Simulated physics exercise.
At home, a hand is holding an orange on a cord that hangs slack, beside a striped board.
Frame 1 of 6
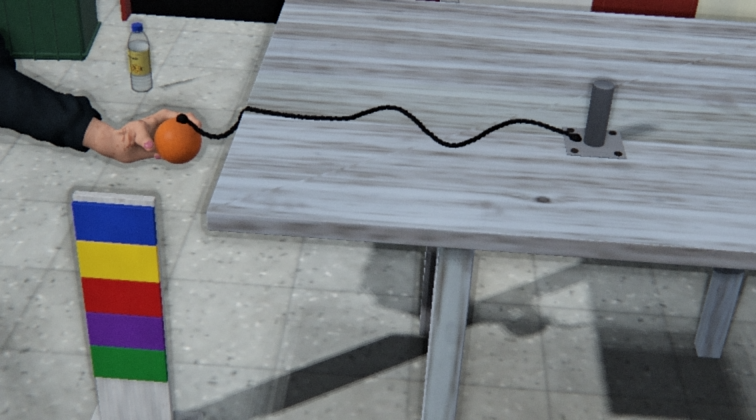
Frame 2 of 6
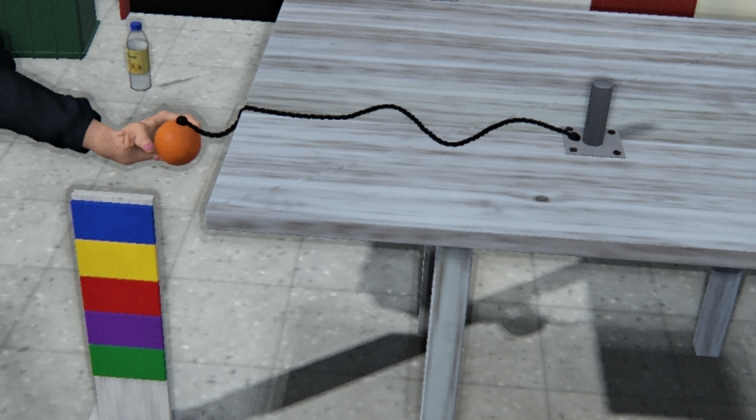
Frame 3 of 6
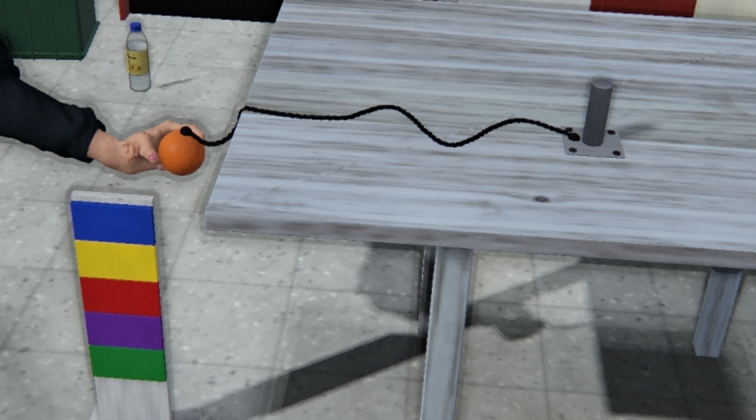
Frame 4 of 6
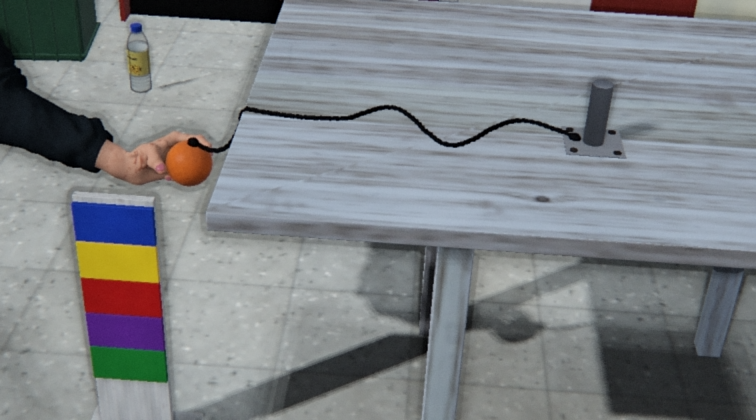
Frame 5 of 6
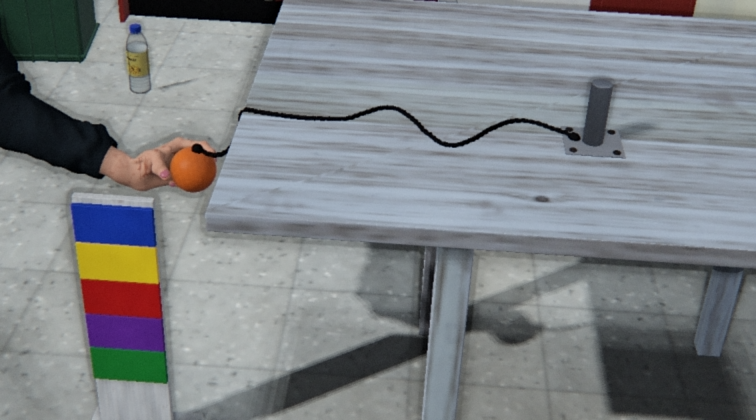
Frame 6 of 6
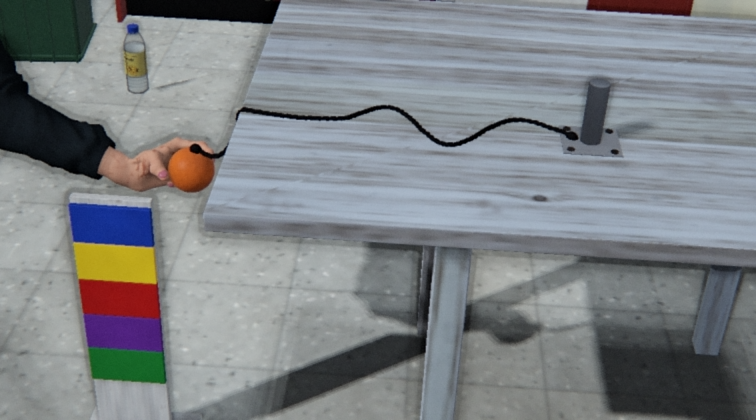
We see a hand holding an orange ball on a slack black cord attached to a post on a wooden table, beside a striped board. The hand lowers the ball slightly and shifts it a little right, then stays nearly still.
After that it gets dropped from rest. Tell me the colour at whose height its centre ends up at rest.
It ends up level with yellow.
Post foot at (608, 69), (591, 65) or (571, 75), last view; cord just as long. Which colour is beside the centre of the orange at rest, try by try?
For the first it is blue, for the second blue, for the third yellow.
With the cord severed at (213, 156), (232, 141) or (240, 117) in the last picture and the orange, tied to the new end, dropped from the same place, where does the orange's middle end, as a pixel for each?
The pixels come out at around (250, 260), (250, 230) and (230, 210), one per try.
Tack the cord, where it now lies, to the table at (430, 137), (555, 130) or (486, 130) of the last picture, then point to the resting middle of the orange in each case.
About (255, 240), (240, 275) and (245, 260).
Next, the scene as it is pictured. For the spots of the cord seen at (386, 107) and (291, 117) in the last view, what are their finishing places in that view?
Around (312, 116); the other one around (239, 141).
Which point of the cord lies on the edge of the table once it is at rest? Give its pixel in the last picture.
The piece you want is at about (323, 119).
A little later, orange near (285, 264); level with yellow.
Next, orange near (227, 273); level with yellow.
When it is over, orange near (238, 275); level with yellow. The yellow one.
